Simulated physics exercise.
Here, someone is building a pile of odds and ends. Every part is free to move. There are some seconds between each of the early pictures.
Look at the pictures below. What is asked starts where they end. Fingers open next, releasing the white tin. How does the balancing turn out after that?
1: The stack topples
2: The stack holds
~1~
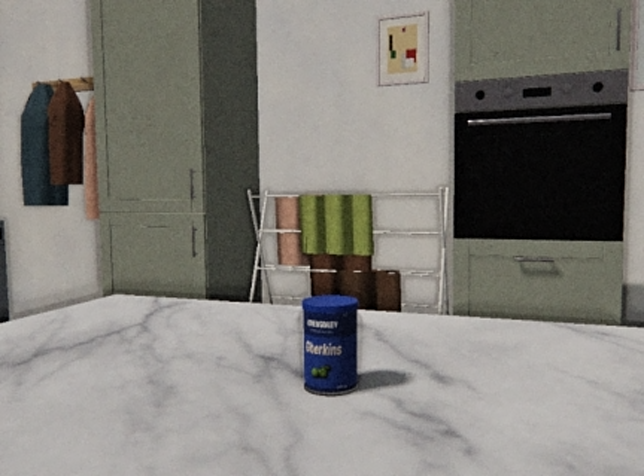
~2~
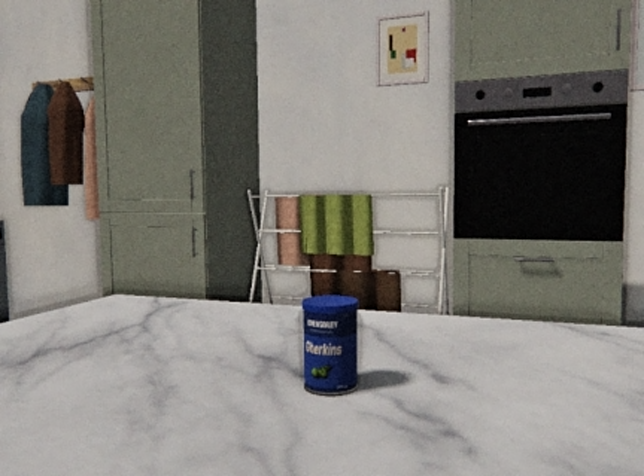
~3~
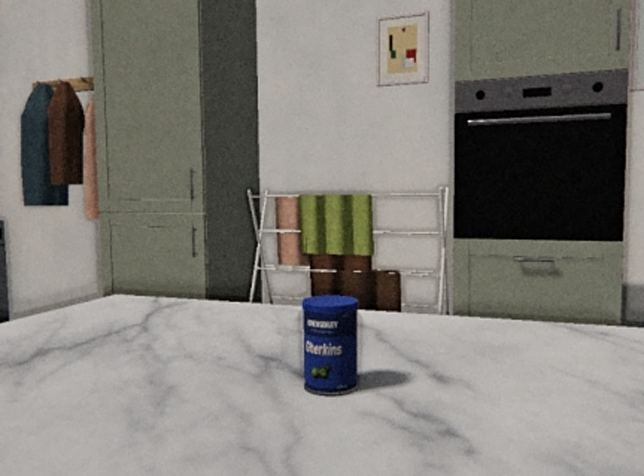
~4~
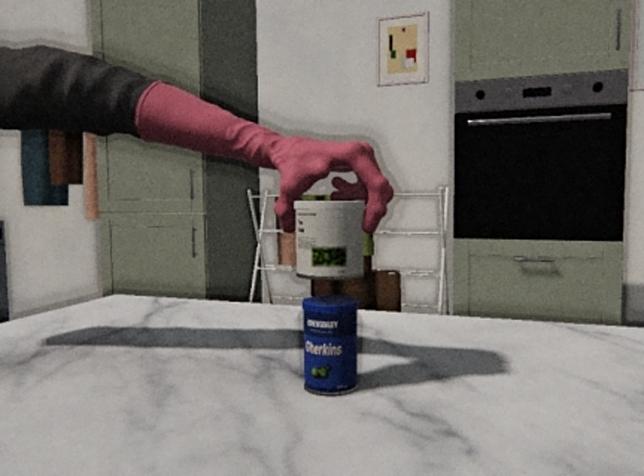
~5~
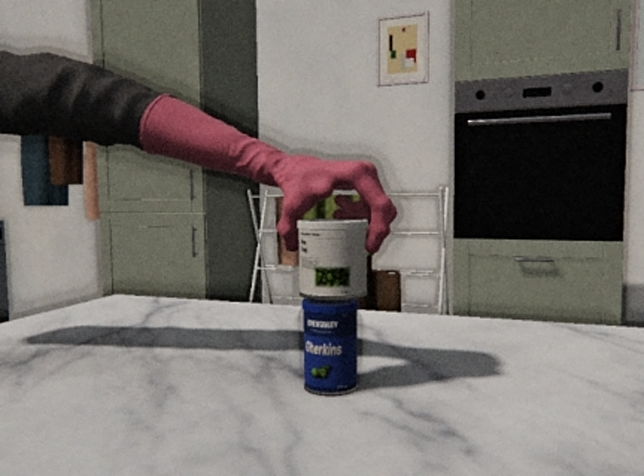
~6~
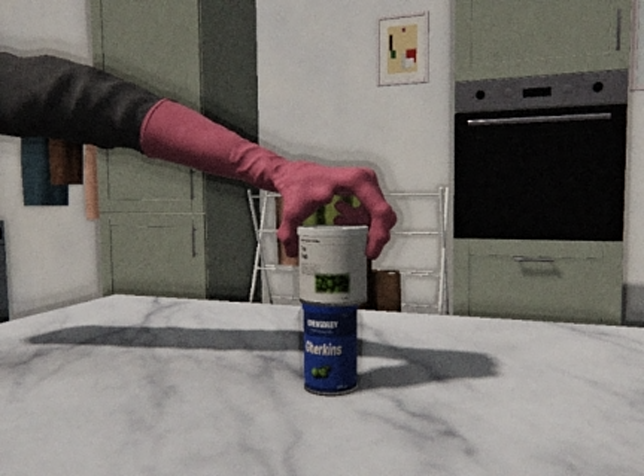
The stack holds.
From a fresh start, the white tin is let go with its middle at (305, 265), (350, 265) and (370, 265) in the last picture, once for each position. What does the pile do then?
Try one: It stands firm; try two: It stands firm; try three: It topples.
Then, 0.70 s on from there, no change.
Then, 1.60 s on from there, white tin resting near (333, 264).
In the end, both unmoved. At the end, from the last picture's camera, white tin near (333, 264). The pile keeps its balance.
